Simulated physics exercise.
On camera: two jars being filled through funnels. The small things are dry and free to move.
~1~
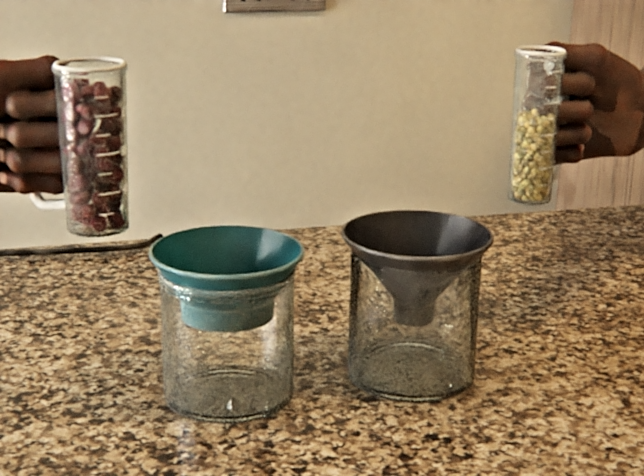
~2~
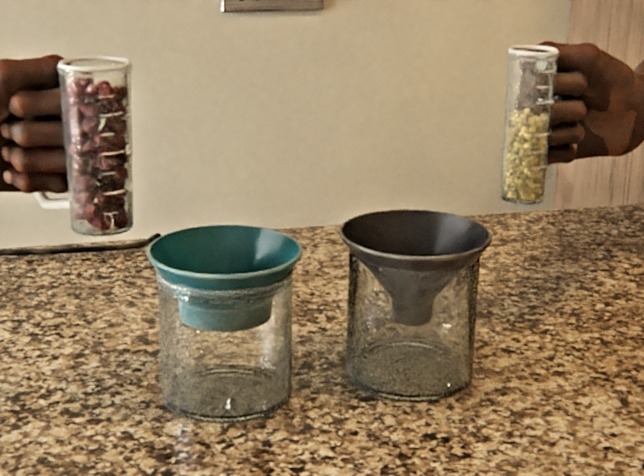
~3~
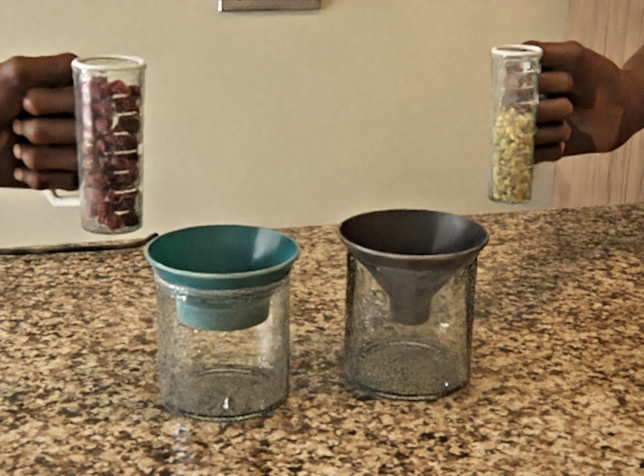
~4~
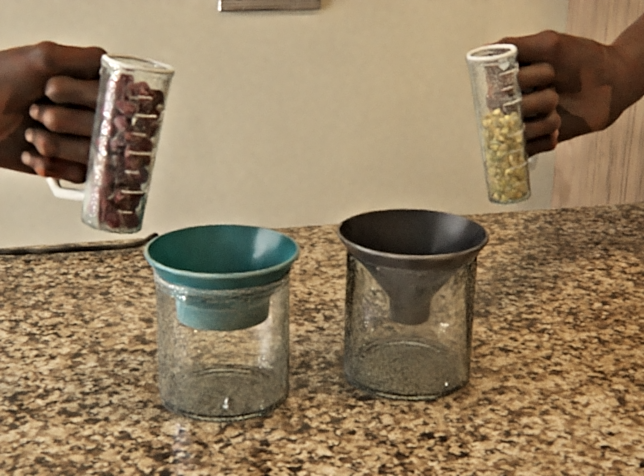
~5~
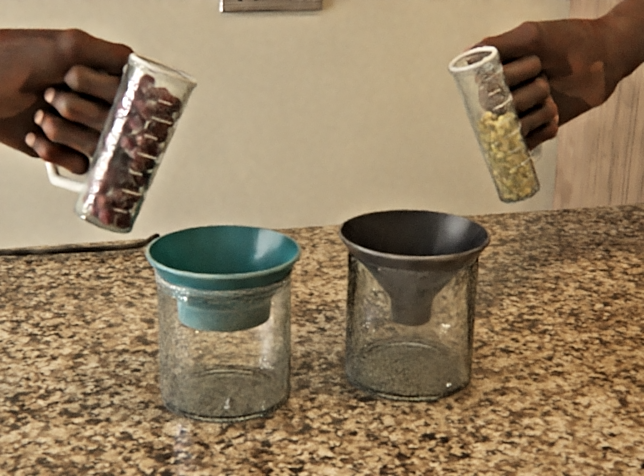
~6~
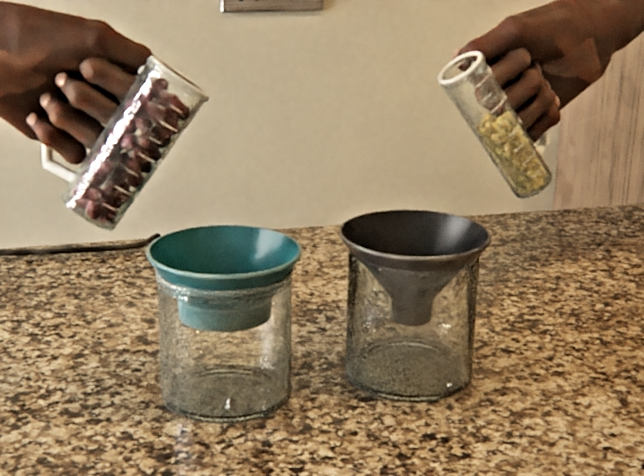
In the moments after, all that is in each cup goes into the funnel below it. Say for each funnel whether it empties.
The left funnel passes it all; the right one passes it all.
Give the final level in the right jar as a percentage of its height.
Some 10 per cent.
Then, 0.58 s after the last picture, left, all still in the cup; right, all still in the cup.
Then, 1.09 s after the last picture, left, nearly all still in the cup, a small part in or over the funnel, a stray few down in the jar; right, nearly all still in the cup, a stray few in or over the funnel.
Then, 1.53 s after the last picture, left, about a quarter still in the cup, about a quarter in or over the funnel, about half down in the jar; right, a small part still in the cup, about half in or over the funnel, about a third down in the jar.
By the end, left, all down in the jar; right, all down in the jar.
